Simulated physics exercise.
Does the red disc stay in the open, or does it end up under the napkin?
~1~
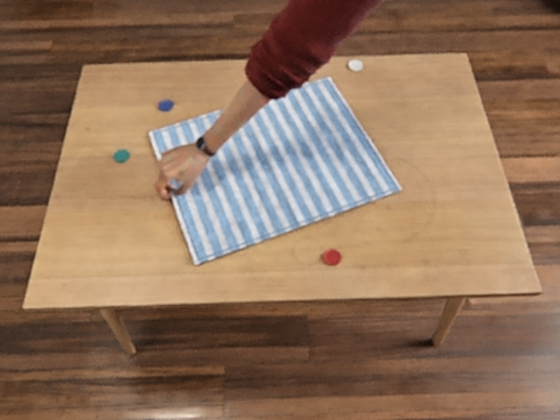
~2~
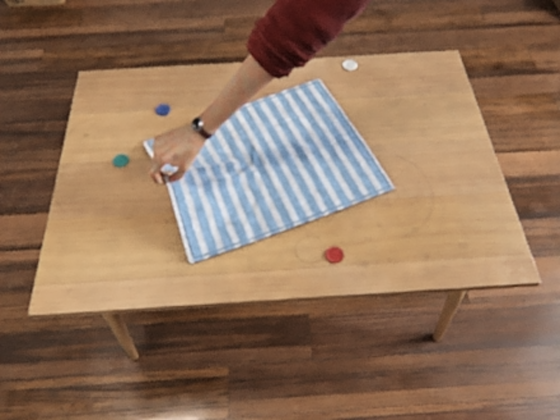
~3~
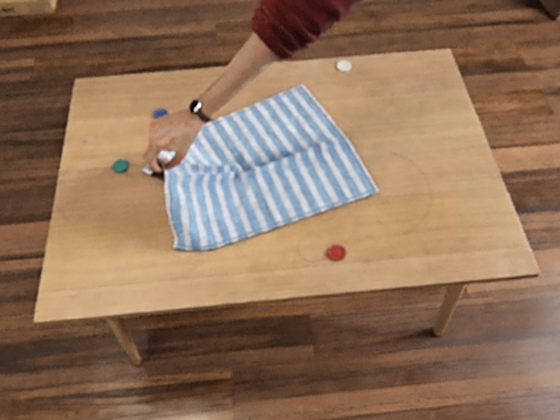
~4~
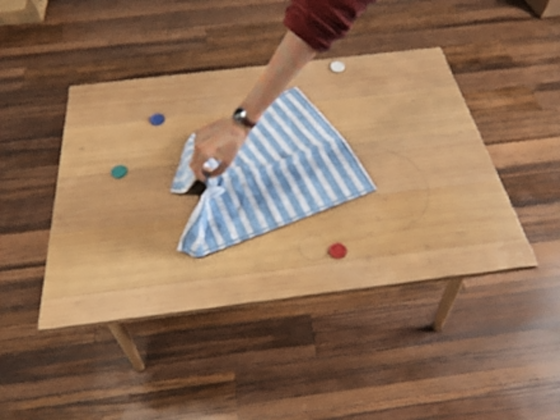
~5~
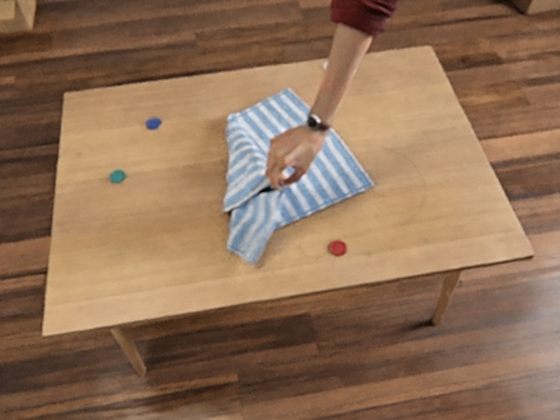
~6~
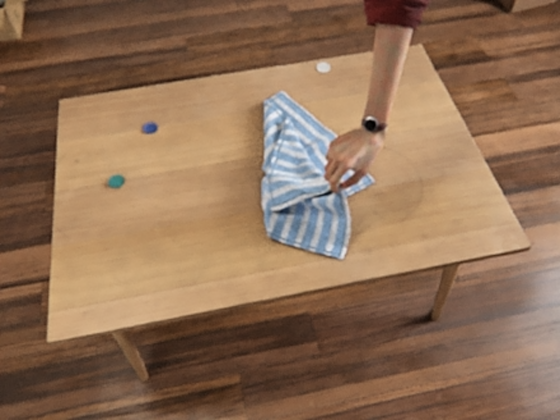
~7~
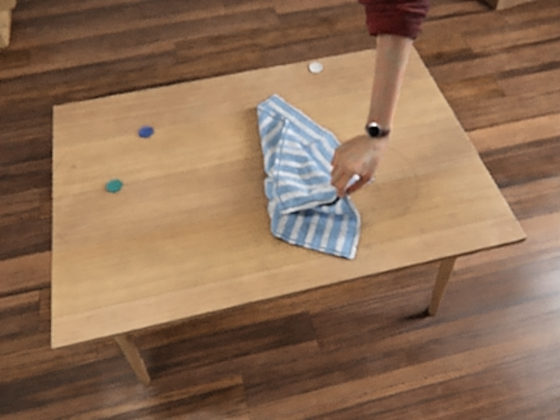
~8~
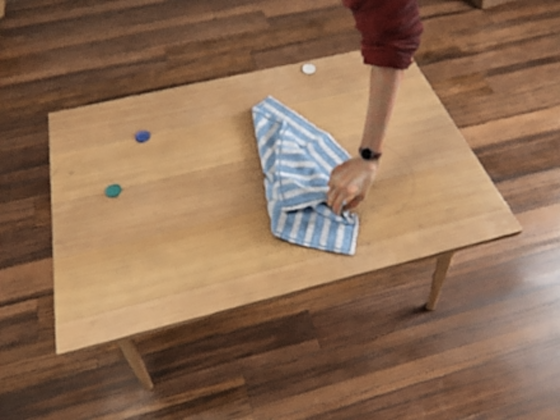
The red disc ends up under the napkin, while the blue, green and white ones stay uncovered.
On a wooden table standing on a plank floor, a blue and white striped napkin lies flat among four small discs, blue, green, white and red. A hand in a dark red sleeve grips the napkin at its left corner and lifts it. The hand draws the corner across to the right, folding the cloth over itself as the view drifts slightly. The bunched napkin slides toward the near side and comes over the red disc. The hand lowers the cloth, which ends crumpled and partly folded, with the blue, green and white discs still uncovered.
